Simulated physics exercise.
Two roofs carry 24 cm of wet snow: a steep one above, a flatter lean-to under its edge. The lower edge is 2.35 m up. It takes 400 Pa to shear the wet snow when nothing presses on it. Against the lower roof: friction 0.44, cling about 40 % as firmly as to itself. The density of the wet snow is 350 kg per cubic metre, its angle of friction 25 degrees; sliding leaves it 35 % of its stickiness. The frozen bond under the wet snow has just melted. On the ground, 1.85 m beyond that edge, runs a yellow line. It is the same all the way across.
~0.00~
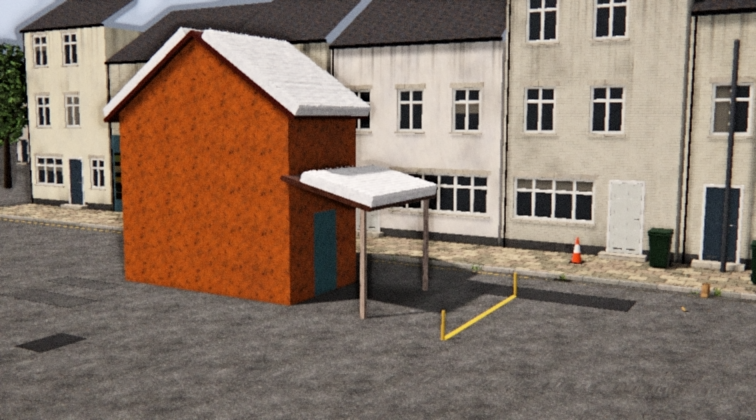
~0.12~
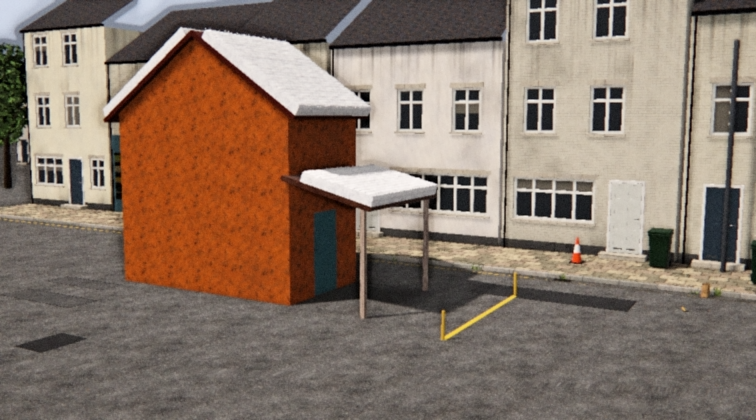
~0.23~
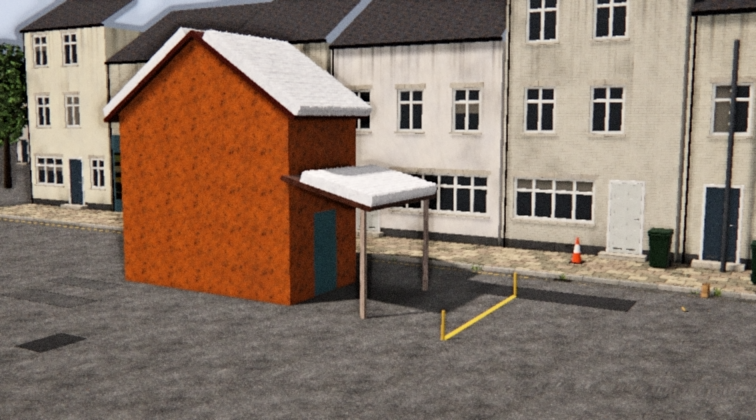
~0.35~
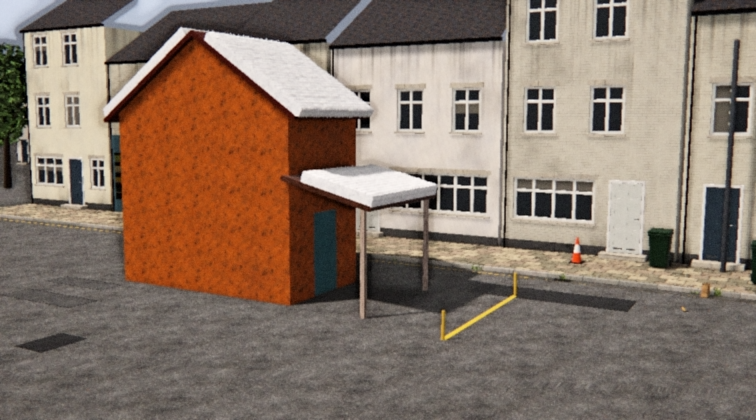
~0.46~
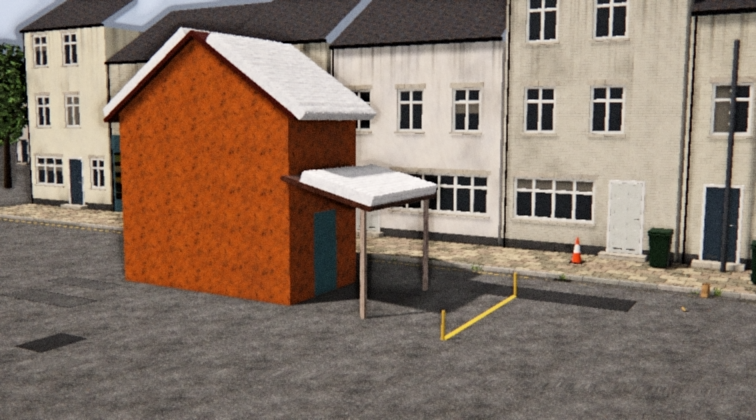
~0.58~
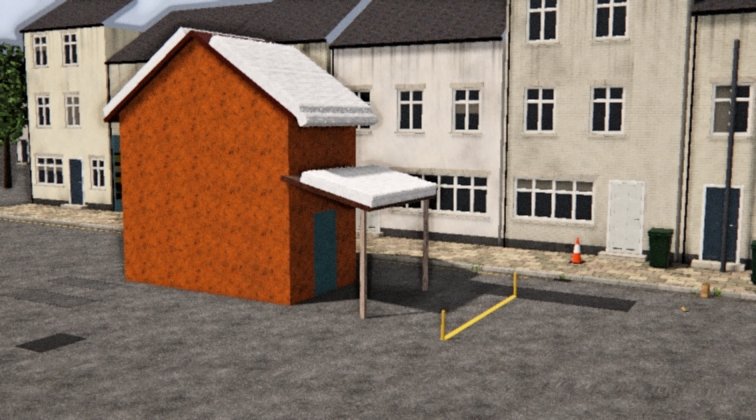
Wet snow on the steep upper roof of an orange building creeps slowly down to the right, edging slightly past the eave above a snow-covered lean-to and beginning to crack, while the lower snow and yellow ground line stay still.
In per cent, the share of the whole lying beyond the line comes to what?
It comes to some 21 %.
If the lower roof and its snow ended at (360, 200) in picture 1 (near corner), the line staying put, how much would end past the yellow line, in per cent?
Then about 25 %.
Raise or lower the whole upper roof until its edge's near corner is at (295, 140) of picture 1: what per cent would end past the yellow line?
Then about 5 %.
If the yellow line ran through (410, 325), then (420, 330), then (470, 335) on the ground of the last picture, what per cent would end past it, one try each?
In that order: 45 %, 40 %, 16 %.
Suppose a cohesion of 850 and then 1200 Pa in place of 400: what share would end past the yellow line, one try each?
In that order: 2 %, 0 %.
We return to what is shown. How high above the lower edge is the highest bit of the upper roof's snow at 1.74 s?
Roughly 2.3 m.
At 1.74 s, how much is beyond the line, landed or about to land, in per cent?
About 0 %.
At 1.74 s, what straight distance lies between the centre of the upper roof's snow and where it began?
Roughly 2.4 m.
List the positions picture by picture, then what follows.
In the first frame, leading edge of the wet snow at (296, 113).
In the second frame, leading edge of the wet snow at (296, 109), its middle shifted 1.0 cm.
In the third frame, leading edge of the wet snow at (297, 110), its middle shifted 4.1 cm, 1 % of it past the upper edge, in one piece.
In the fourth frame, leading edge of the wet snow at (299, 111), its middle shifted 9.3 cm, 3 % of it past the upper edge, in one piece.
In the fifth frame, leading edge of the wet snow at (301, 110), its middle shifted 17 cm, 6 % of it past the upper edge, in one piece.
In the sixth frame, leading edge of the wet snow at (305, 118), its middle shifted 27 cm, 9 % of it past the upper edge, cracking.
After 1.11 s, none is below the lower edge and 0 % is past the line.
After 1.74 s, none is below the lower edge and 0 % is past the line.
After 2.37 s, 13 % is below the lower edge and 0 % is past the line.
After 3.00 s, 58 % is below the lower edge and 11 % is past the line.
After 4.10 s, at the end, 60 % is below the lower edge and 21 % is past the line.
